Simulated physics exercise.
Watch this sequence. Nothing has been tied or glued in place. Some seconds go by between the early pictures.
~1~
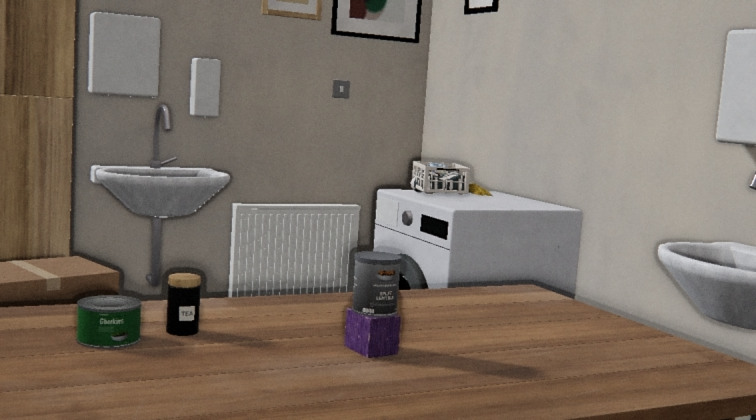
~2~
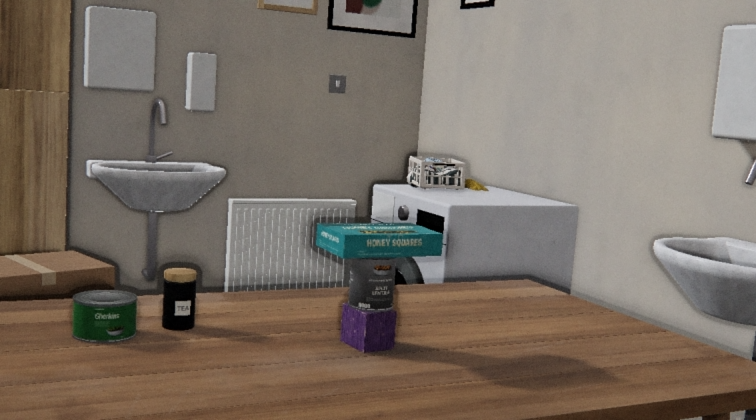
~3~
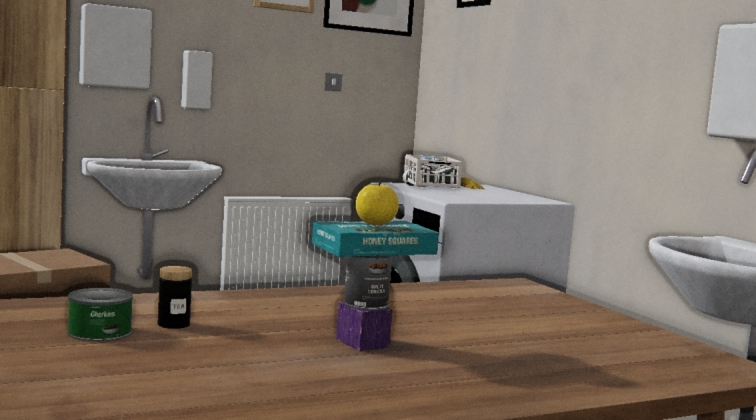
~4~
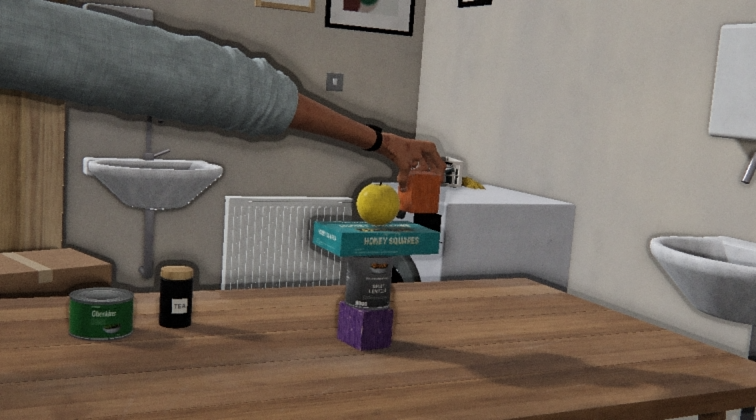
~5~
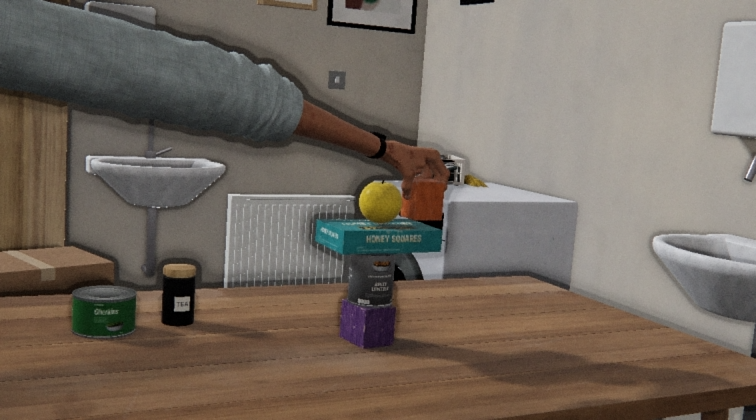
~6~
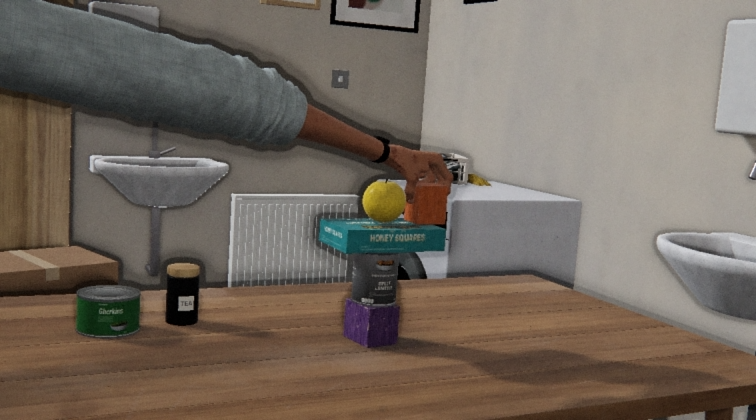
To begin with, a grey pot stands on a purple block on a wooden table, beside a green tin and a dark jar. A turquoise packet appears on the pot, then a yellow ball on top. A hand reaches in from the left and lowers an orange block onto the packet's right side, still gripping it.
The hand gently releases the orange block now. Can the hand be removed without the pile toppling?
Yes. It will stay balanced.
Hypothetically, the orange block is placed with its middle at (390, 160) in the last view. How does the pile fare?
Afterwards the pile tumbles over.
Then, 0.40 s after the last picture, nothing has stirred.
Then, 1.20 s after the last picture, orange block resting near (426, 204).
At rest, all 7 in place. Seen from the same camera at the end, orange block near (427, 204). The pile holds.
